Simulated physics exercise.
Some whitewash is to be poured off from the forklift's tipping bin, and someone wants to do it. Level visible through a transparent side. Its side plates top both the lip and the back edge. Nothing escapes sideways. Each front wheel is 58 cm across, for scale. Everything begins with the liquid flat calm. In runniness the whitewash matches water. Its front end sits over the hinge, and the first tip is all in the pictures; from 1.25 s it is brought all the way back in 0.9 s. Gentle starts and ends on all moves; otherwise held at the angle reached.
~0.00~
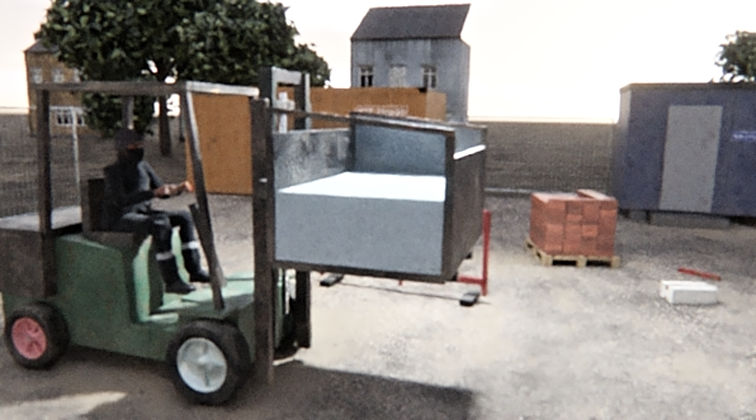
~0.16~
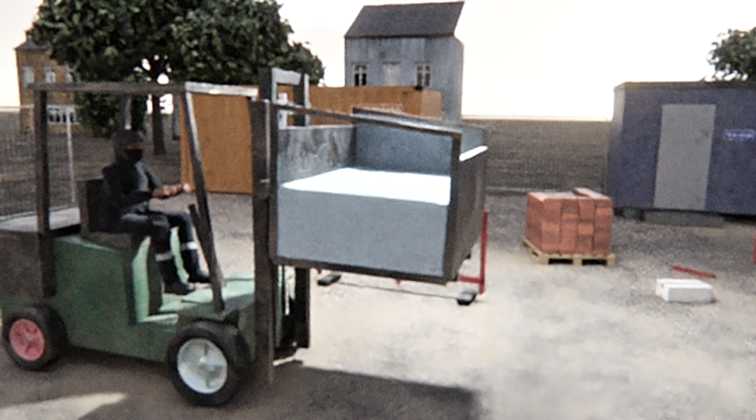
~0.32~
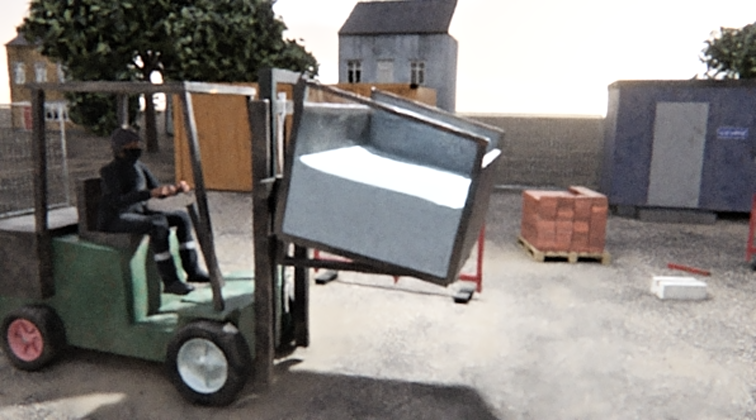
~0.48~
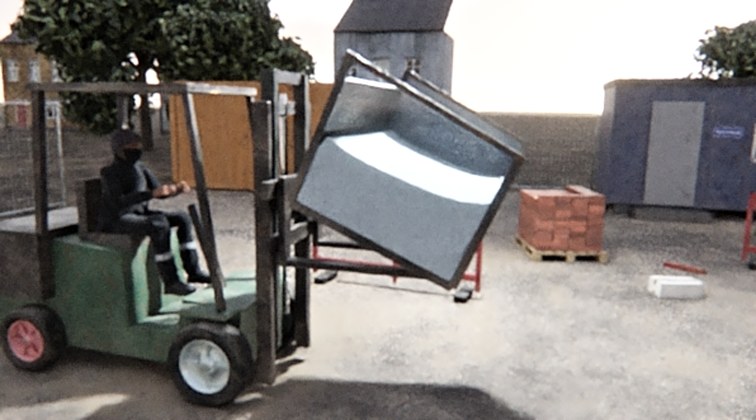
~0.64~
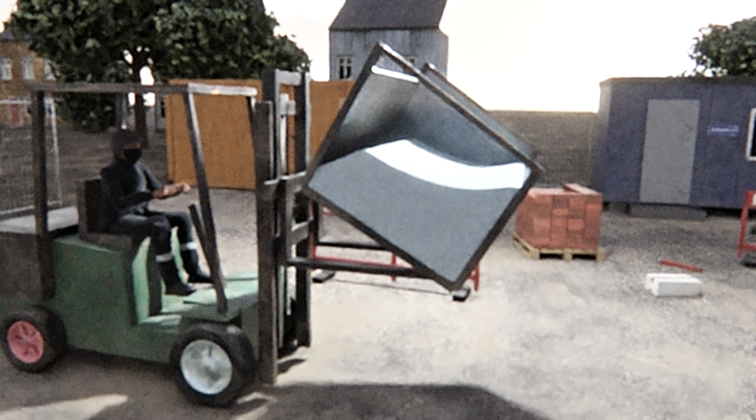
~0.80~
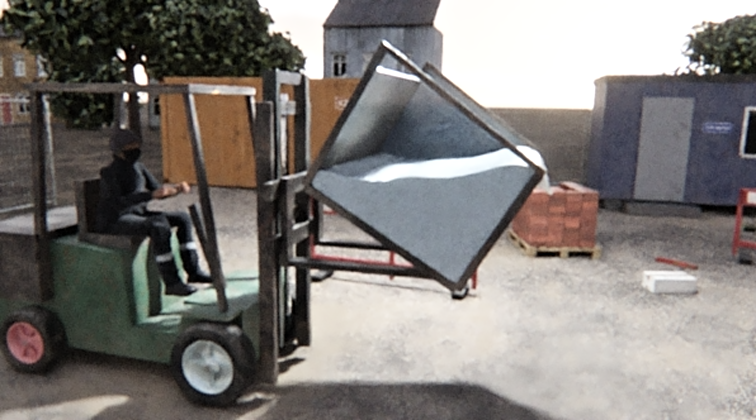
Green forklift with a masked driver seated at left tilting a raised bin forwards, pale liquid inside sloshing and reaching the right-hand lip.
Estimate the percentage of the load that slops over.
Roughly 23 % slops over.
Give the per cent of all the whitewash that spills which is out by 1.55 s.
Around 100 percent of it.
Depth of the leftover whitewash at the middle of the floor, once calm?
It settles at around 30 cm at the middle.
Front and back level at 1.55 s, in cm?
Approx. 56 cm front, approx. 0 cm back.
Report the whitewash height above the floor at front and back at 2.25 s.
Front level 18 cm, back level 52 cm.
Then, 1.55 s in, the skip is at 25° forwards, the surface stands 56 cm on the front, 0 cm on the back; the loss stands at 23 per cent, over the front.
Then, 2.25 s in, the surface stands 19 cm on the front, 53 cm on the back; the loss stands at 23 per cent, over the front.
Then, 2.95 s in, the surface stands 54 cm on the front, 23 cm on the back; the loss stands at 23 per cent, over the front.
Then, 5.03 s in, the loss stands at 23 per cent, over the front, 132 of 574 litres.
